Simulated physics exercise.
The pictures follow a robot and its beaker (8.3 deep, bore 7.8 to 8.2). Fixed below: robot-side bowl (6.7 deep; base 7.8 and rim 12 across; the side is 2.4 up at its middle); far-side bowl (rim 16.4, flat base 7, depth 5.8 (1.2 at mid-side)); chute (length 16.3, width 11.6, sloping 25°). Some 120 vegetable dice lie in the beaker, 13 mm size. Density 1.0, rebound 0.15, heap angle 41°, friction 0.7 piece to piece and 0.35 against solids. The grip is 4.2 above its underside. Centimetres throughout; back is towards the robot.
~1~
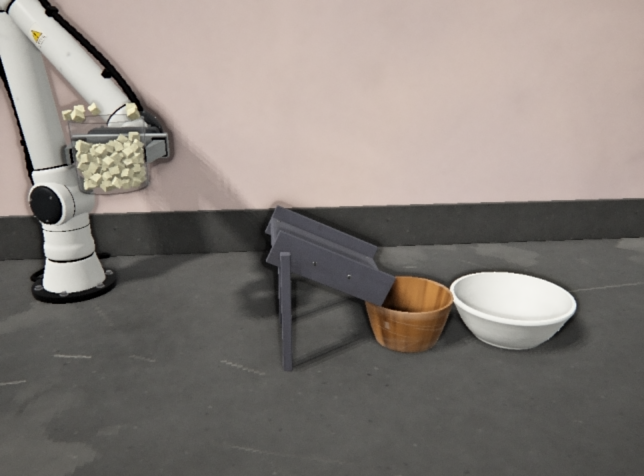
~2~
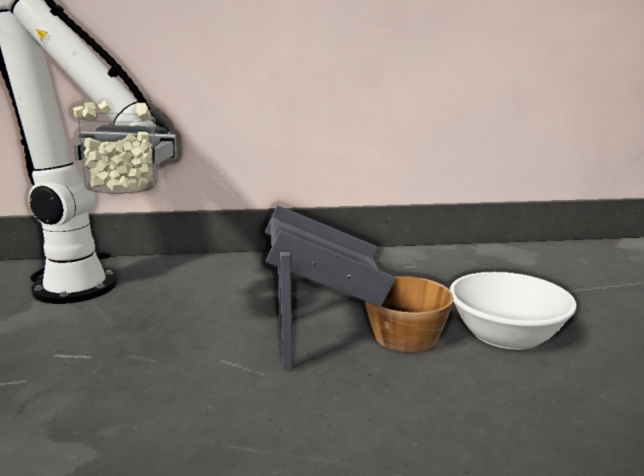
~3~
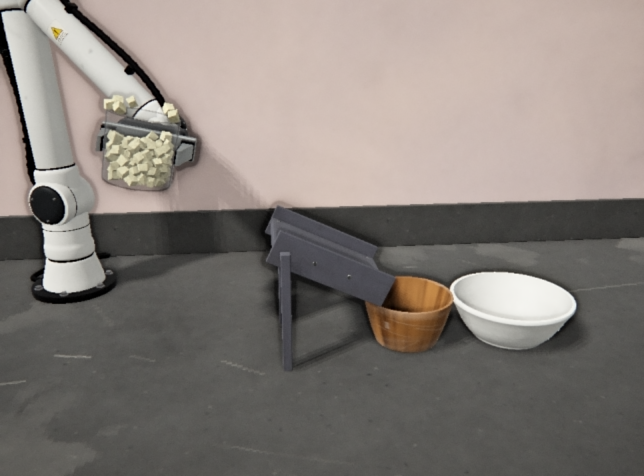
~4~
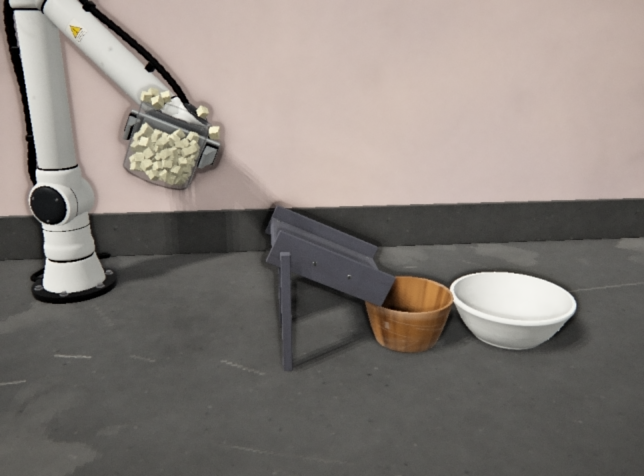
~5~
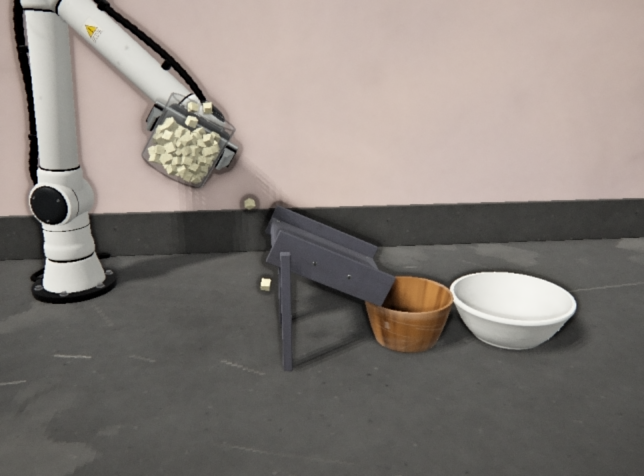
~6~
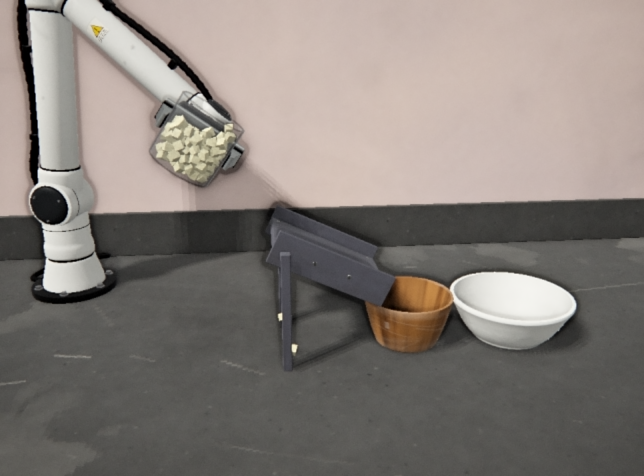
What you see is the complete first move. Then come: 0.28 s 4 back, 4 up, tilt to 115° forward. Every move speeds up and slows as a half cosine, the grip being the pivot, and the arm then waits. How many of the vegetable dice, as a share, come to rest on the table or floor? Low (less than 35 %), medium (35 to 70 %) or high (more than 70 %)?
Answer: High; more than 70 % of the vegetable dice finish on the table or floor.
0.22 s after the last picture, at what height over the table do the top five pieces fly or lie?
Roughly 36 cm.
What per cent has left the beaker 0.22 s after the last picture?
Near 0 per cent so far.
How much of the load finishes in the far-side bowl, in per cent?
Roughly 0 per cent.
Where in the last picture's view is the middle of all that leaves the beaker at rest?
At about (257, 340).
Then, 0.11 s on, tilted 63° forward, highest piece 34 above the table; 115 in the beaker, 2 on the table or floor.
Then, 0.22 s on, tilted 107° forward, highest piece 37 above the table; 115 in the beaker, 2 on the table or floor.
Then, 0.48 s on, tilted 115° forward, highest piece 35 above the table; 90 in the beaker, 3 on the table or floor, 24 on the chute or in flight.
Then, 1.53 s on, tilted 115° forward, highest piece 2 above the table; 117 on the table or floor.
In the end, 117 on the table or floor. That is 100 % on the table or floor.
